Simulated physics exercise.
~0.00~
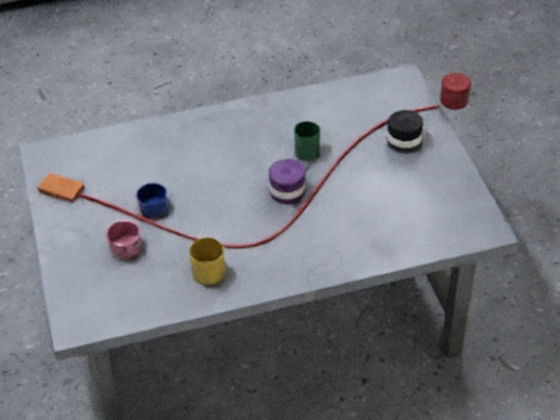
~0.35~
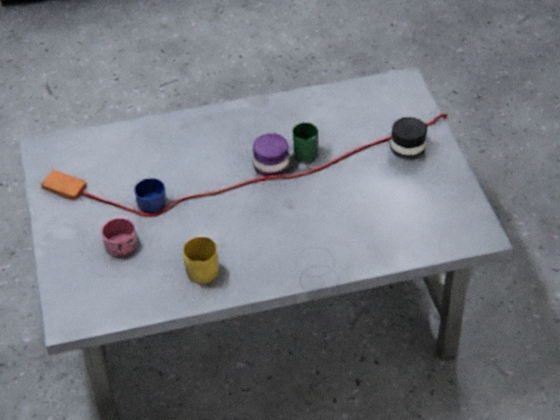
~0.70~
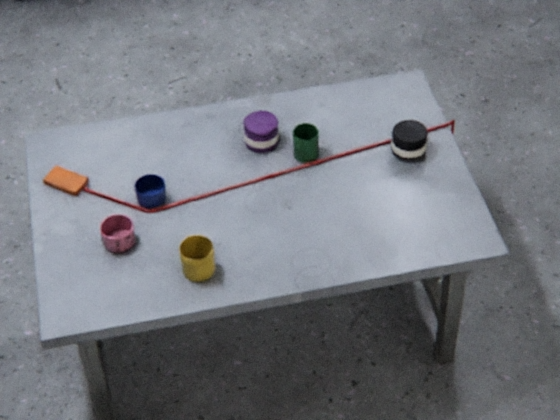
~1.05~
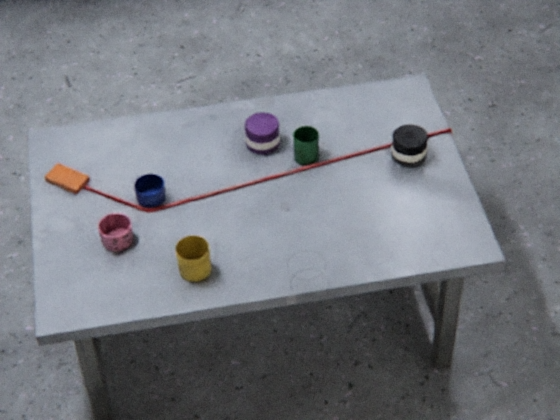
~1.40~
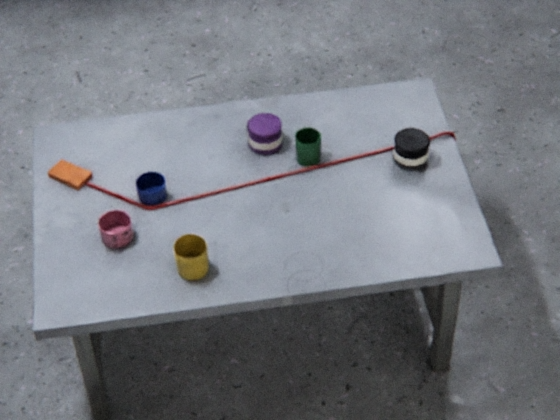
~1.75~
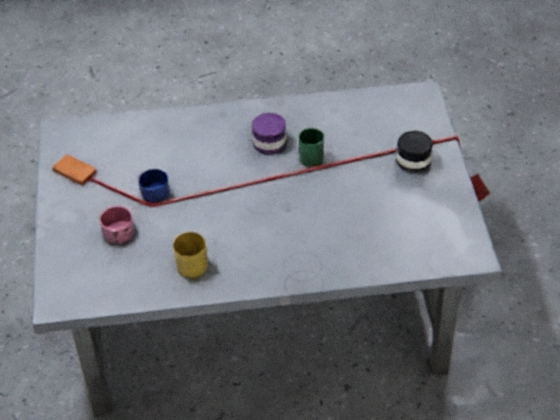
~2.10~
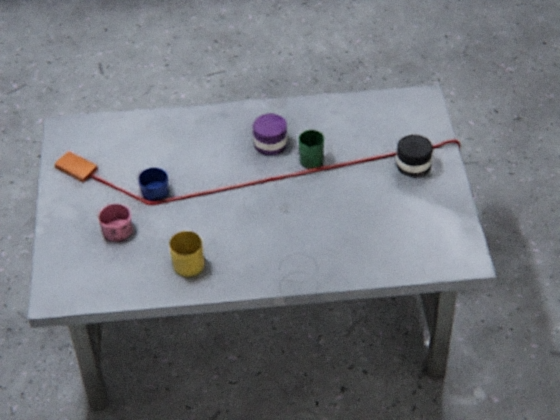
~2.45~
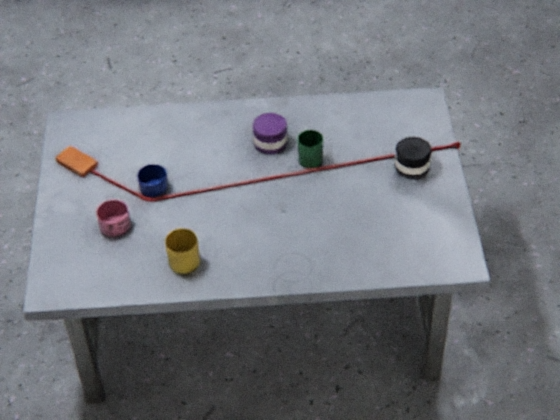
On a grey table, a red cylinder drops off the right edge, its cord pulling taut and nudging a purple-lidded canister back.
